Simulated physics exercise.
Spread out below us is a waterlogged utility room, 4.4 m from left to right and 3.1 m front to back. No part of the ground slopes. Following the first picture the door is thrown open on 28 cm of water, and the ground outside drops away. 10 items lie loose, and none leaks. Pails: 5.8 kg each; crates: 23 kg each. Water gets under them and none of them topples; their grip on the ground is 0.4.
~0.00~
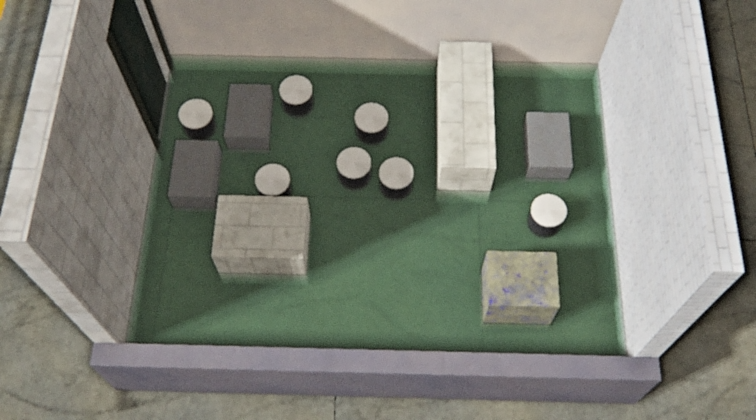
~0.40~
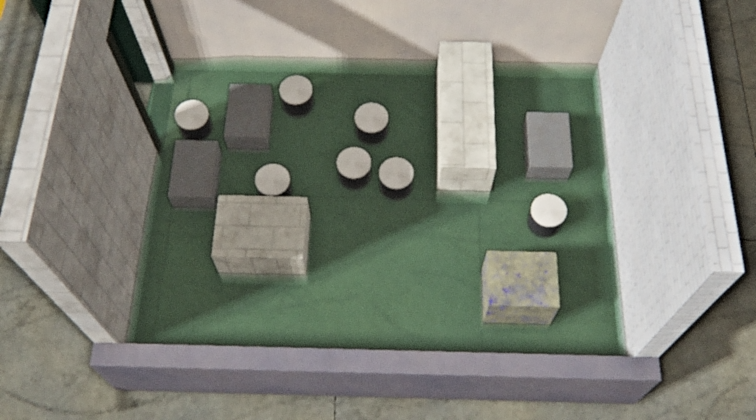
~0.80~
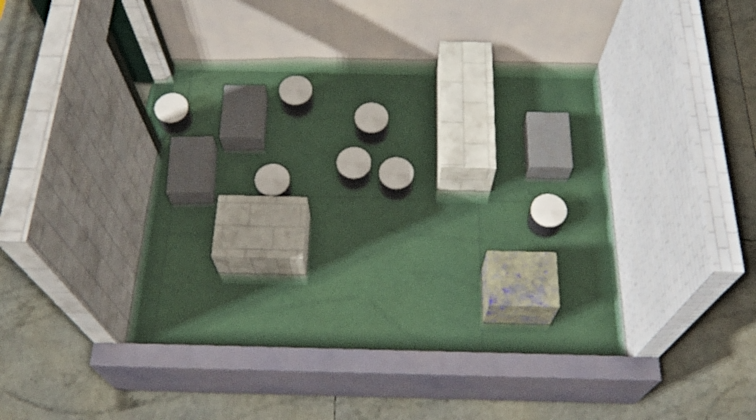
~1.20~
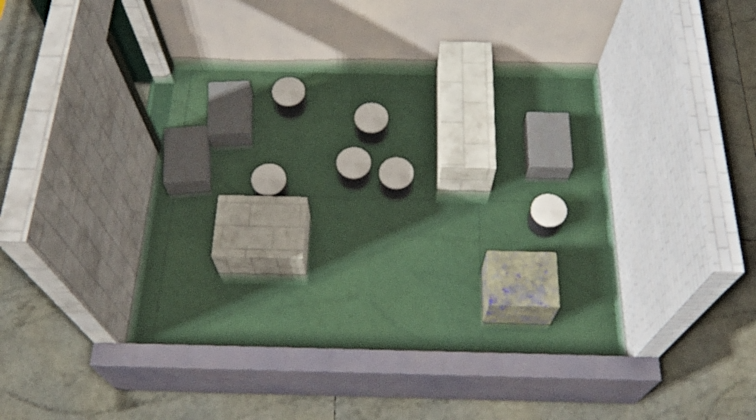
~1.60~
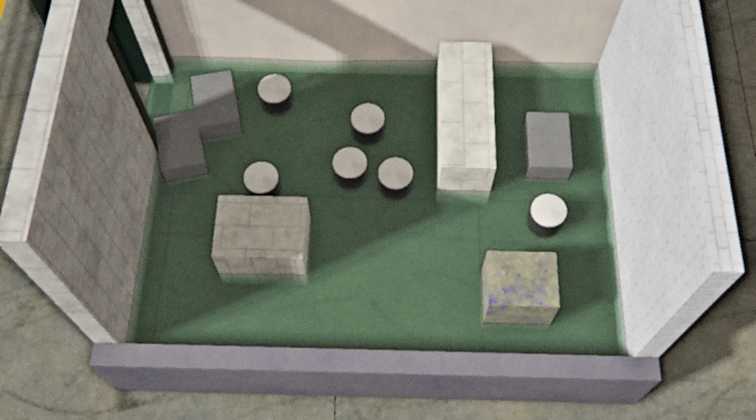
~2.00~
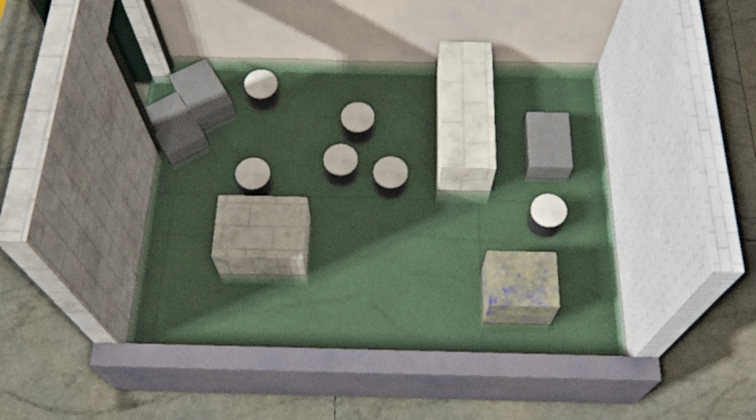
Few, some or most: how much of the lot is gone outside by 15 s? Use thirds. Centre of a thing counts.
It is two thirds or more.
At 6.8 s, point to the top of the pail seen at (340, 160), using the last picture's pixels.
Roughly at (213, 105).
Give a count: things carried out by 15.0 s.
Count: 8.
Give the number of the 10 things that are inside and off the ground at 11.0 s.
Tally: 3 of them.
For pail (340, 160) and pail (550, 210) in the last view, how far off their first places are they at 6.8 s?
150 cm; 100 cm.
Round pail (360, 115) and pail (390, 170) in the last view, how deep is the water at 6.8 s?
Around 21 cm and 21 cm.
After 3.0 s 2 of 10 are out; 8 afloat.
After 6.8 s 5 of 10 are out; 5 afloat.
After 11.0 s 7 of 10 are out; 3 afloat.
After 15.0 s 8 of 10 are out; 2 afloat.
